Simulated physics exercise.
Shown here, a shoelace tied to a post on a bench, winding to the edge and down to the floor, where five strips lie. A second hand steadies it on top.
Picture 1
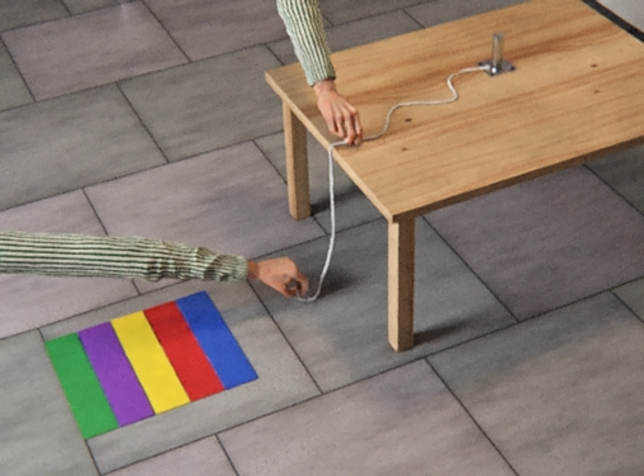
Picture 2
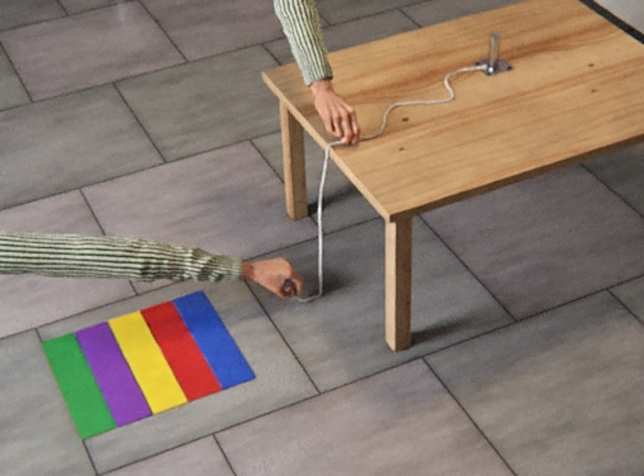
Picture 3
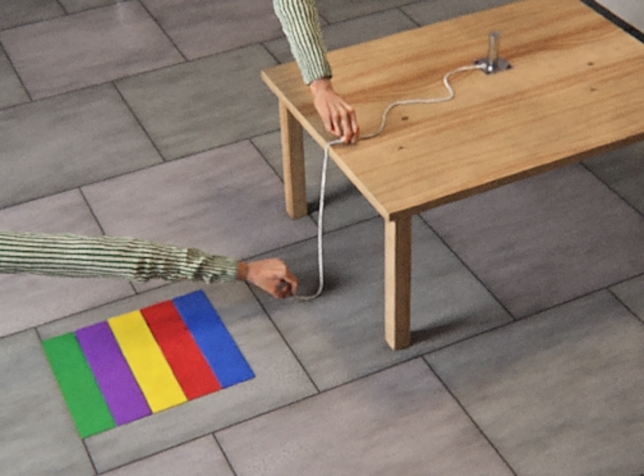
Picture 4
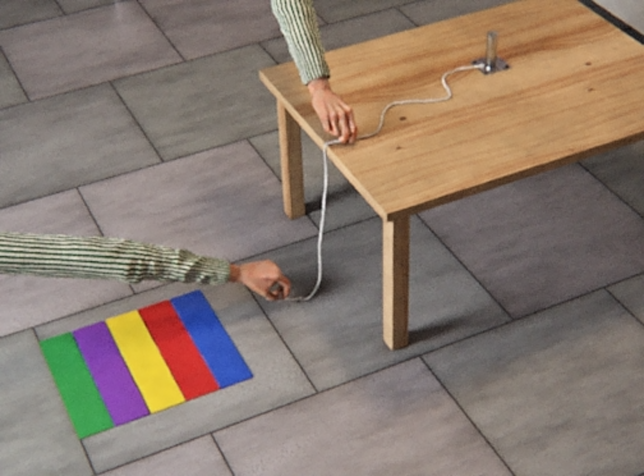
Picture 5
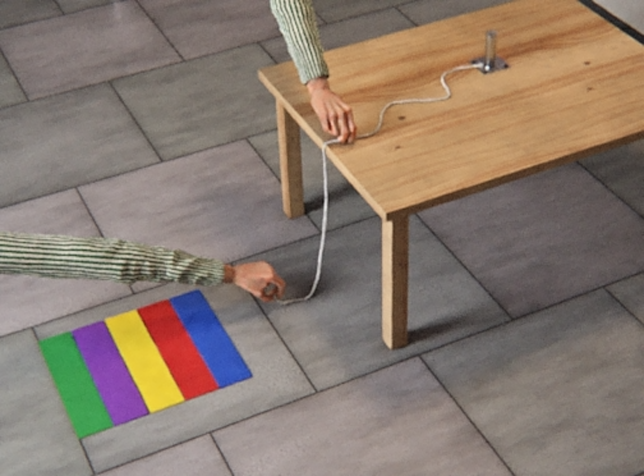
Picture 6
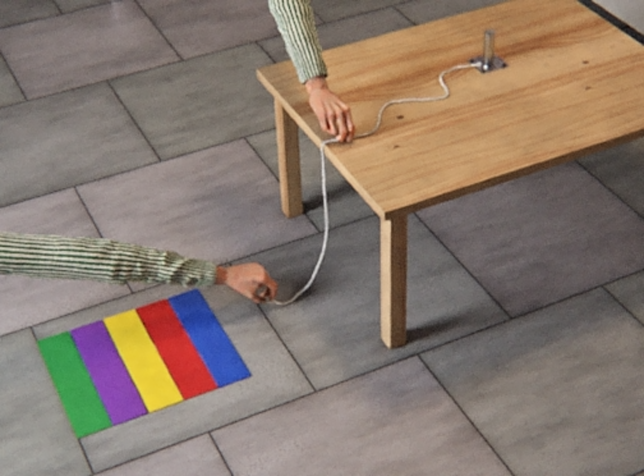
Hand drawing the end of a white cord slowly left above floor tiles beside coloured strips, another hand holding it at a wooden table's edge.
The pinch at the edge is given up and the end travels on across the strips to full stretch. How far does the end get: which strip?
The end stops over the yellow strip.
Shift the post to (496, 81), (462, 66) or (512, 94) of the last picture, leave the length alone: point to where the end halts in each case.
Near (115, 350), (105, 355) and (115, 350).
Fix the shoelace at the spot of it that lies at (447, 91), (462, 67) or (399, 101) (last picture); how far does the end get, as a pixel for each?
In that order: (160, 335), (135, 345) and (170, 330).
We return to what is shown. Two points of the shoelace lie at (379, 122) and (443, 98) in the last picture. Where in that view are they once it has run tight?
They go to (342, 130) and to (413, 97).
A little later, end near (199, 323); over blue.
Next, end near (158, 336); over red.
When it is tight, end near (134, 345); over yellow. It gets as far as the yellow strip.
